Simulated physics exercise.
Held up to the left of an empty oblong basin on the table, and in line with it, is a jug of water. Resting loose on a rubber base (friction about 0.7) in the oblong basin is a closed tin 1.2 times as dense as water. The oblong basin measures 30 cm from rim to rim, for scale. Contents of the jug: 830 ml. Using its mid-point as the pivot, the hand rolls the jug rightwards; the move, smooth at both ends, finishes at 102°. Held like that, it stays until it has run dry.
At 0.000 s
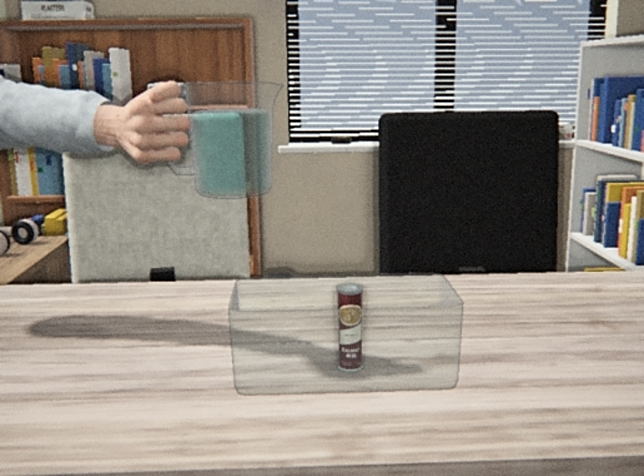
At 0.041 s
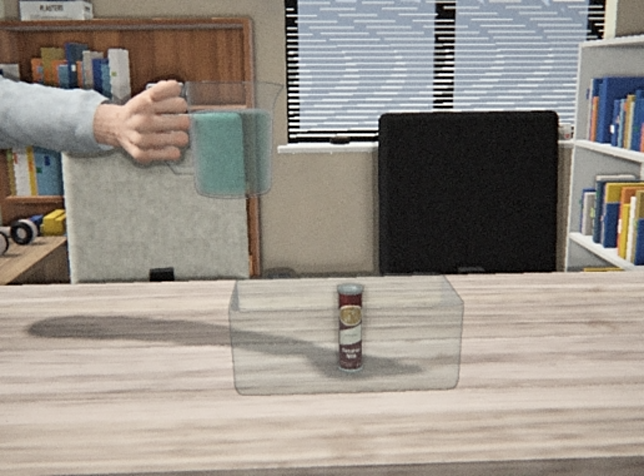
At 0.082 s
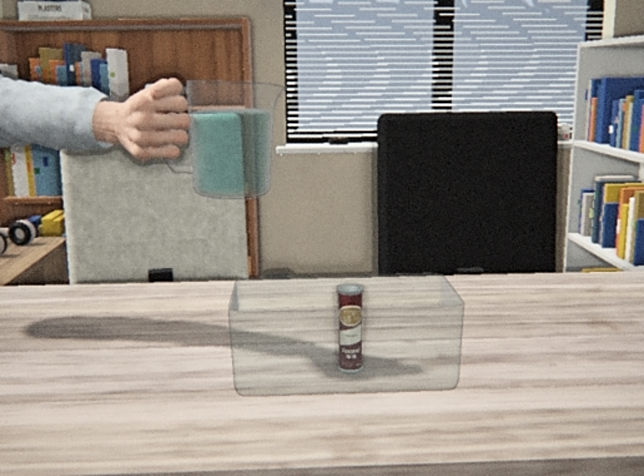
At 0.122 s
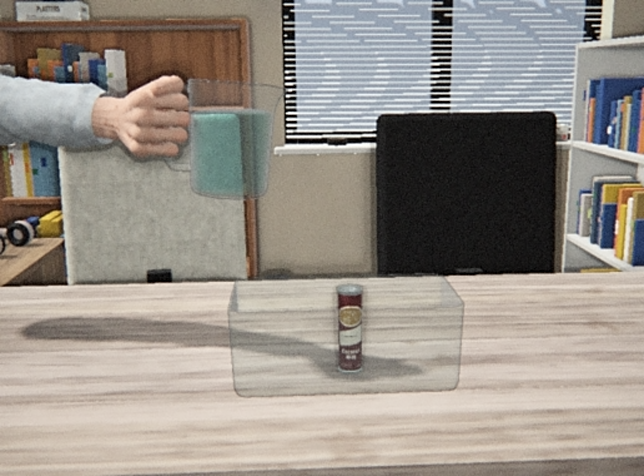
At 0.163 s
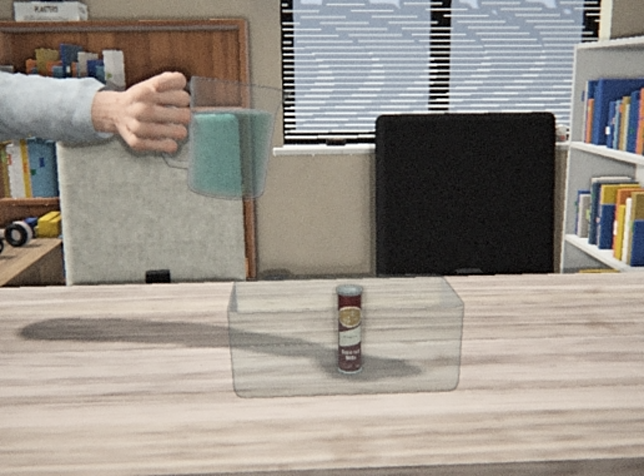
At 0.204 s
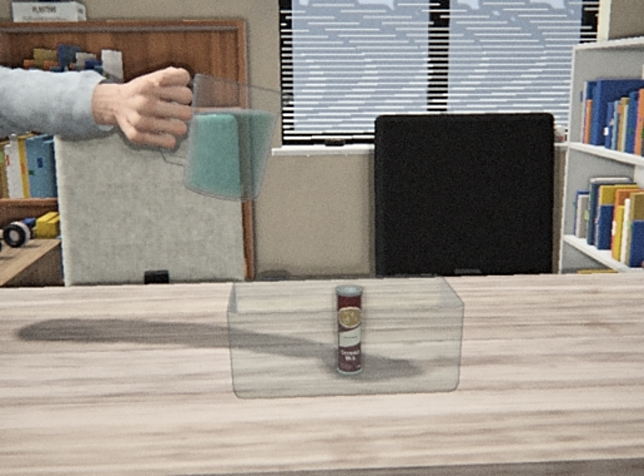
In this clip, a hand holds a clear jug of teal liquid above a wooden table, left of a transparent oblong basin with a small dark red tin visible, and gradually tilts the jug slightly to the right.
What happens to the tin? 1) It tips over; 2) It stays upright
2.
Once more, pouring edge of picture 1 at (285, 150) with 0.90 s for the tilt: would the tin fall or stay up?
Then it tips over.
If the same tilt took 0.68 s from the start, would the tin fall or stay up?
The tin stays on its base.
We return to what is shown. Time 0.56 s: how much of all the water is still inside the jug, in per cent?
Around 90 in a hundred.
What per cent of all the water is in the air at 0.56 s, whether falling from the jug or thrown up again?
Some 10 per cent.
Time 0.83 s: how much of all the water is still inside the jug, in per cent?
I reckon near 38 per cent still sits there.
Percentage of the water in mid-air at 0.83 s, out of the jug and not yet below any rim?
Near 34 percent.
After 0.56 s the tilt is 71° and 89 per cent is still to pour; the tin stands where it began.
After 0.83 s the tilt is 100° and 38 per cent is still to pour; the tin stands where it began.
After 1.10 s the tilt is 102° and 7 per cent is still to pour; the tin stands where it began.
After 1.40 s the tilt is 102° and 1 per cent is still to pour; the tin stands where it began.
In the end the tin stands where it began.
